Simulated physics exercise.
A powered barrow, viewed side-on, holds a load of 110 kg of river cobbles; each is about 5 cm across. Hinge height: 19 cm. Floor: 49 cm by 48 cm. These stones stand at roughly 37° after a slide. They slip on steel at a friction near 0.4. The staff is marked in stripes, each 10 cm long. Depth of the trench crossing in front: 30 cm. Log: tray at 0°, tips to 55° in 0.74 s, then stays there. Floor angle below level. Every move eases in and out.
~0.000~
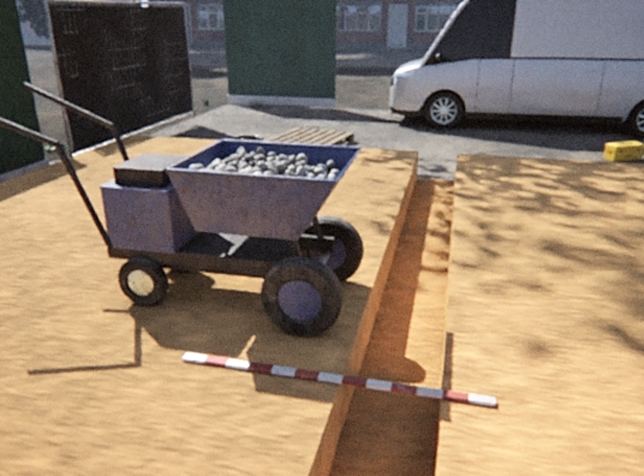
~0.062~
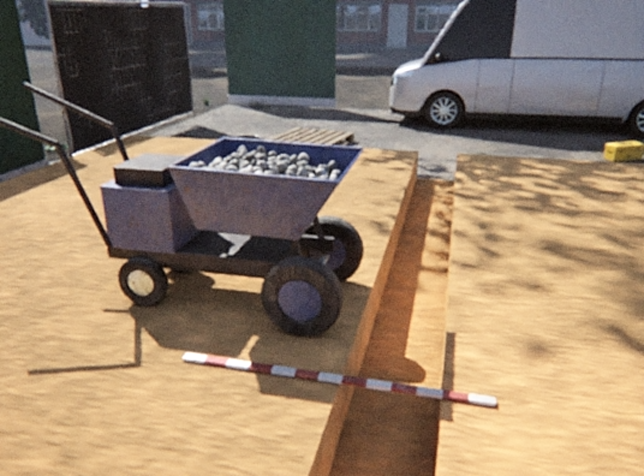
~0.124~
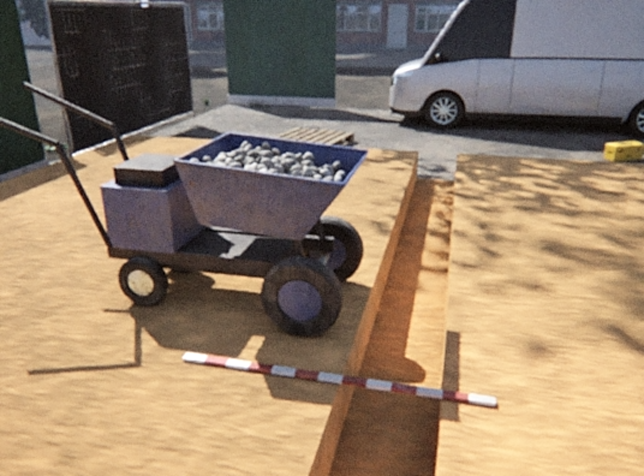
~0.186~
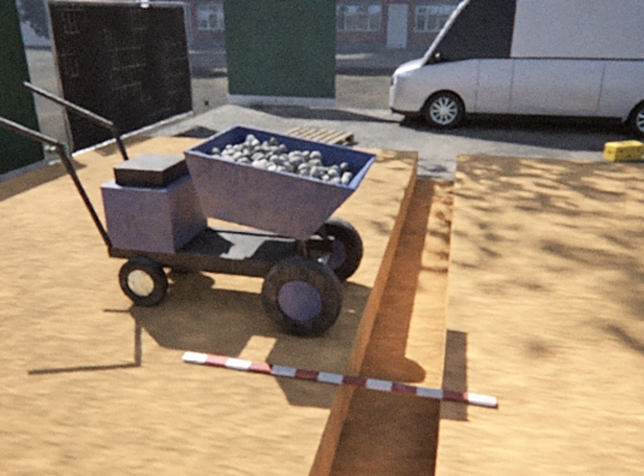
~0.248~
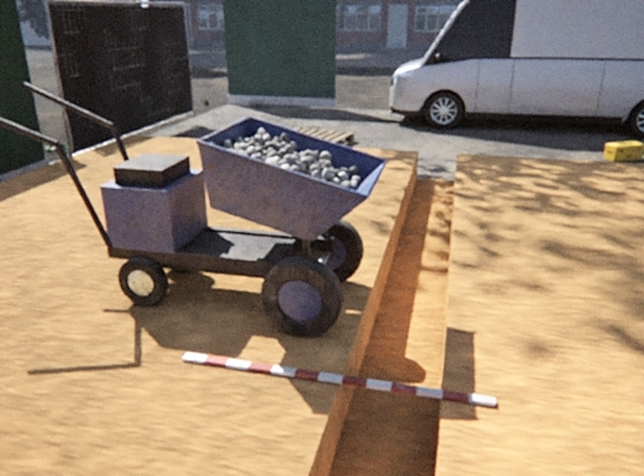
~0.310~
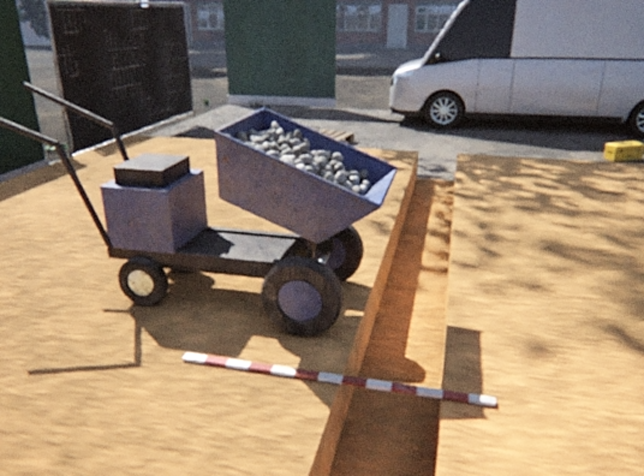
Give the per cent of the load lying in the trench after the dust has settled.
Close to 10 in every hundred.
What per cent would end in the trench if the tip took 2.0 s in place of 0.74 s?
It would come to roughly 10 per cent.
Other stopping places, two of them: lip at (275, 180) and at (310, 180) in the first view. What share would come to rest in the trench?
The first start gives about 30 per cent, the second about 15.
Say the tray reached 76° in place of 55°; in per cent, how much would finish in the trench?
Around 25 per cent would finish in the trench.
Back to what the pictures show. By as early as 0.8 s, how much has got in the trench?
About 5%.
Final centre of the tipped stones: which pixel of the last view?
Their middle is at about (486, 324).
After 0.6 s the floor is at 46°; 100 % in the tray; the foremost stones are at (396, 226).
After 0.8 s the floor is at 55°; 94 % in the tray, 3 % in the trench, 3 % past the trench; the foremost stones are at (468, 265).
After 1.2 s the floor is at 55°; 71 % in the tray, 4 % in the trench, 25 % past the trench; the foremost stones are at (569, 341).
After 3.1 s the floor is at 55°; 61 % in the tray, 10 % in the trench, 29 % past the trench; the foremost stones are past the picture's edge.
